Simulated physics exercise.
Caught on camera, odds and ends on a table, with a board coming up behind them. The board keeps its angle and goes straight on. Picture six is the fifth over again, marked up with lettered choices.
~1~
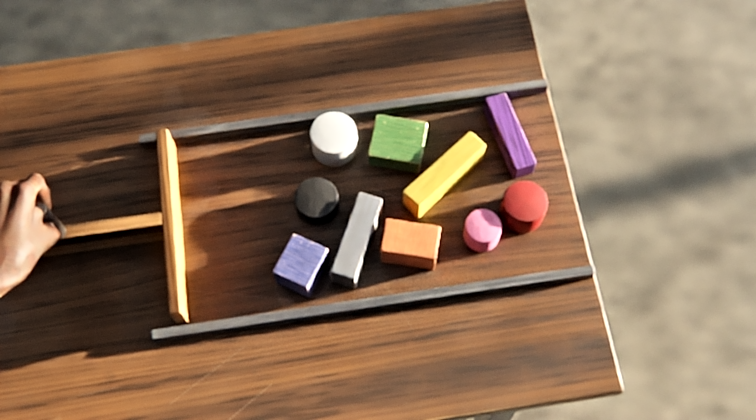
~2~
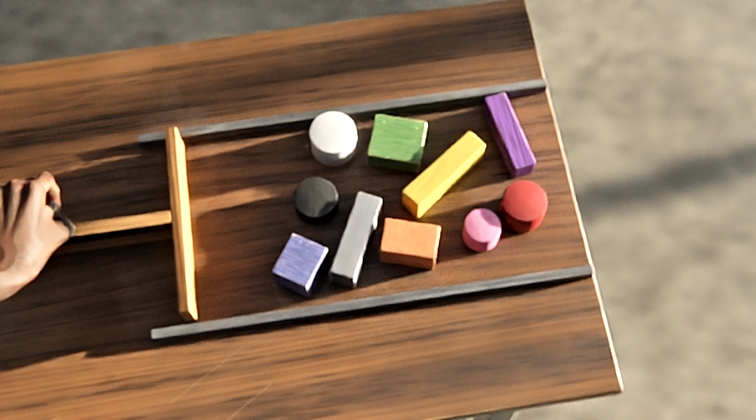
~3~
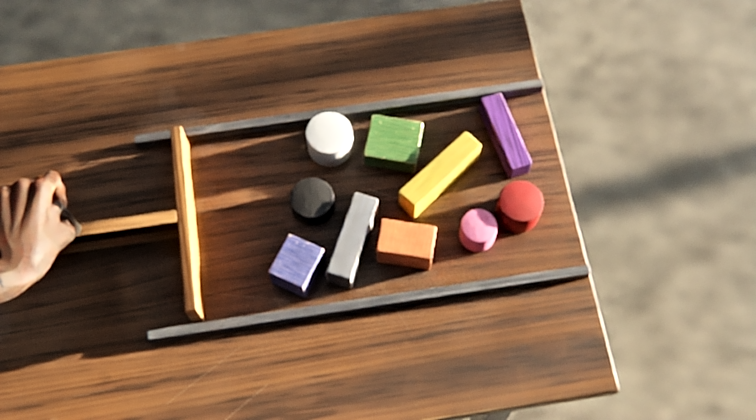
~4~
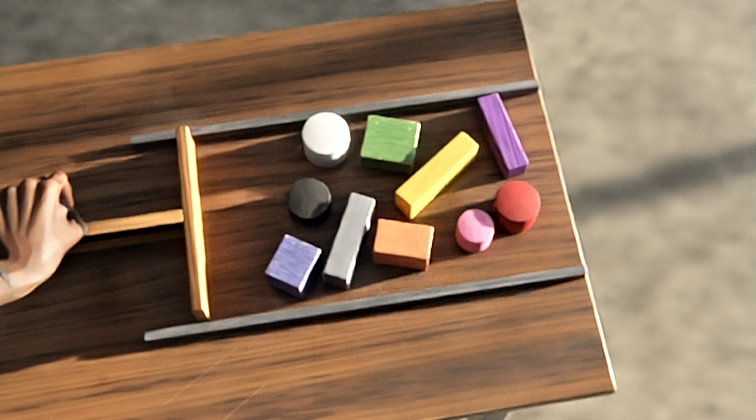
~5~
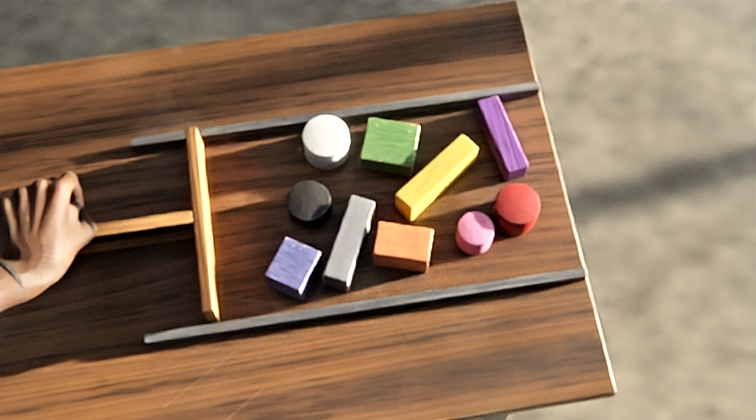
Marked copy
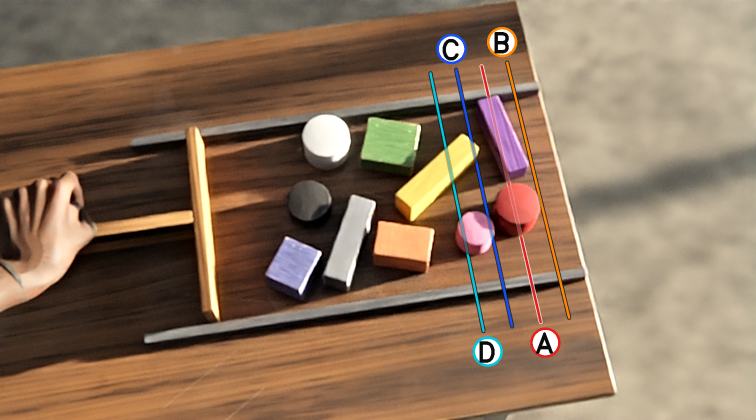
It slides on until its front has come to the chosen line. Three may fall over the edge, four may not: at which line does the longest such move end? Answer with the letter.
Line D.
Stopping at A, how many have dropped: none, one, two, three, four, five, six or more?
In all, six or more.
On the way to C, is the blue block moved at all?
By then, yes.
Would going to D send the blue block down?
By then, no.
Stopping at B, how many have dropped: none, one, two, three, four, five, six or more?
Six or more.
On the marked copy, A at (509, 187); B at (536, 183); C at (483, 191); D at (455, 195).
Taking D. A third of the way, board (291, 202); blue block (329, 254); grey stick (361, 242).
Two thirds of the way, board (383, 189); red tin (547, 198); purple stick (517, 134).
When it is over, board (453, 178); red tin over the edge; purple stick over the edge; three fallen.
As for the rest, A drops seven; B drops seven; C drops five.
